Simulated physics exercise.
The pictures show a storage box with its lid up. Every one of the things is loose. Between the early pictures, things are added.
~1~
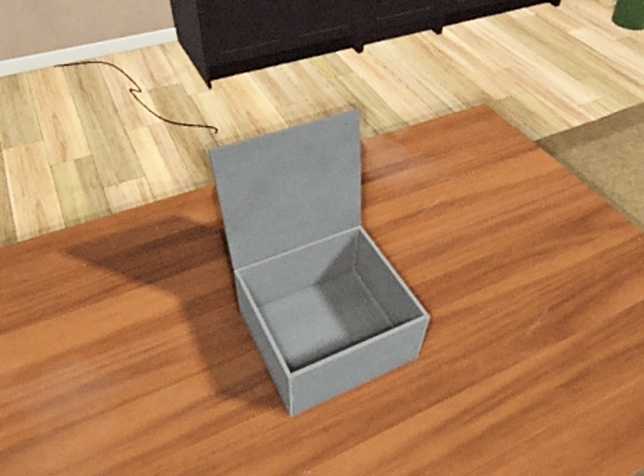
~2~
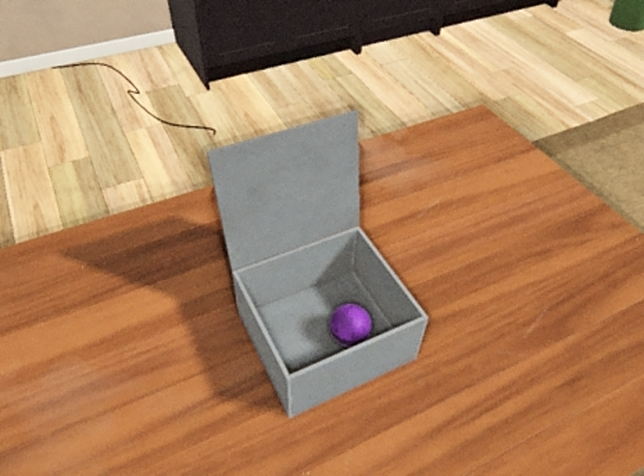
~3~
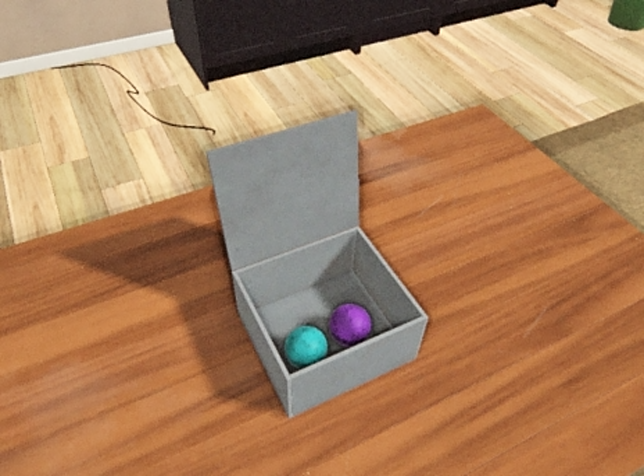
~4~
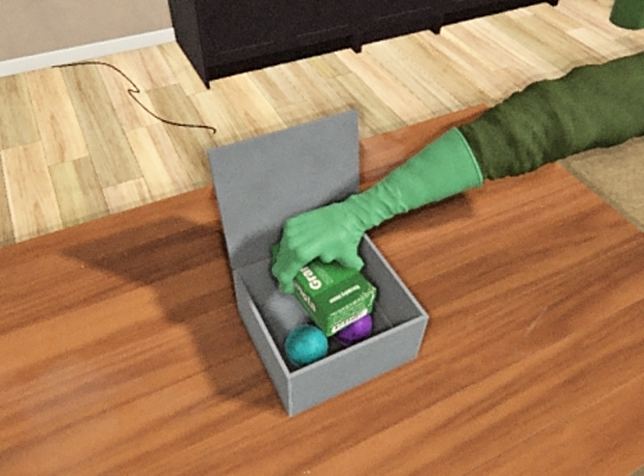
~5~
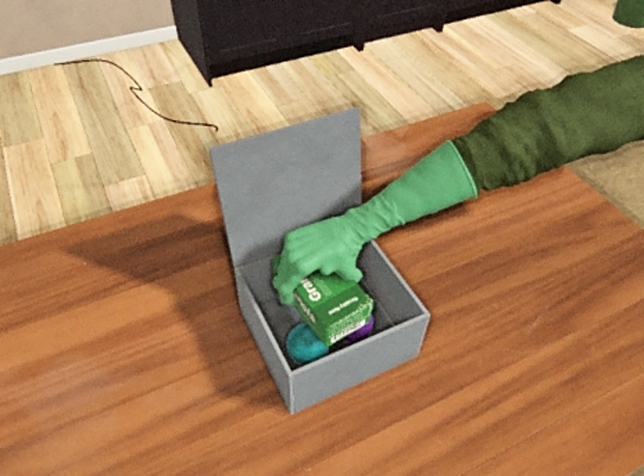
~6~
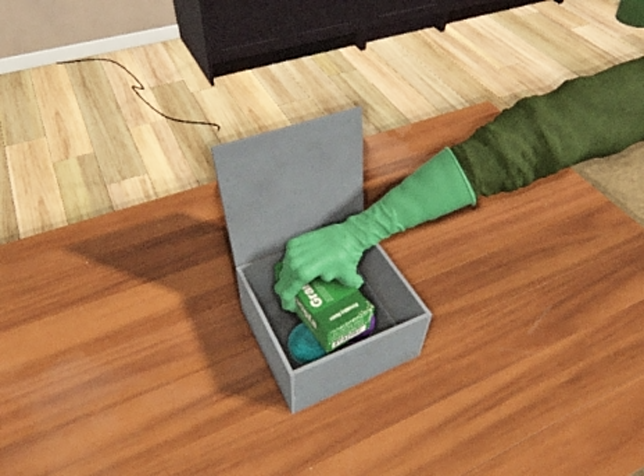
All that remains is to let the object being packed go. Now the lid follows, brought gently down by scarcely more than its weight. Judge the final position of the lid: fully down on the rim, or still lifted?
Final position: Still lifted.
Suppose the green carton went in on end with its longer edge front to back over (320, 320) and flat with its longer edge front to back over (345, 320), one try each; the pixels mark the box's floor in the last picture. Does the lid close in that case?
Try one: Lid down; try two: Lid left up.
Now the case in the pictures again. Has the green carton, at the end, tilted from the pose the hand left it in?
Result: The green carton leans over.
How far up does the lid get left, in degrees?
Some 8° above the rim.
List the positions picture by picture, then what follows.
In the first frame, the last thing is not in view yet.
In the second frame, the last thing is not in view yet.
In the third frame, the last thing is not in view yet; turquoise ball (306, 348).
In the fourth frame, coming down; green carton (321, 279); turquoise ball (306, 347).
In the fifth frame, coming down; green carton (321, 290).
In the sixth frame, in place under the hand; green carton (322, 296).
Then, 0.50 s on from there, green carton on its side near (295, 282); turquoise ball shifted a little; purple ball shifted a little.
Then, 1.50 s on from there, lid 66° above the rim; green carton on its side near (297, 285); purple ball shifted a little; turquoise ball shifted a little.
Then, 2.70 s on from there, lid 37° above the rim; green carton turned 75° from how it was put near (303, 293); purple ball shifted a little; turquoise ball shifted a little.
Then, 3.10 s on from there, lid 11° above the rim; green carton turned 35° from how it was put near (318, 319); purple ball shifted a little; turquoise ball shifted a little.
In the end, lid 8° above the rim; toppled in the box, green carton; moved from the start, purple ball; turquoise ball unmoved. At the end, from the last picture's camera, green carton near (316, 310).
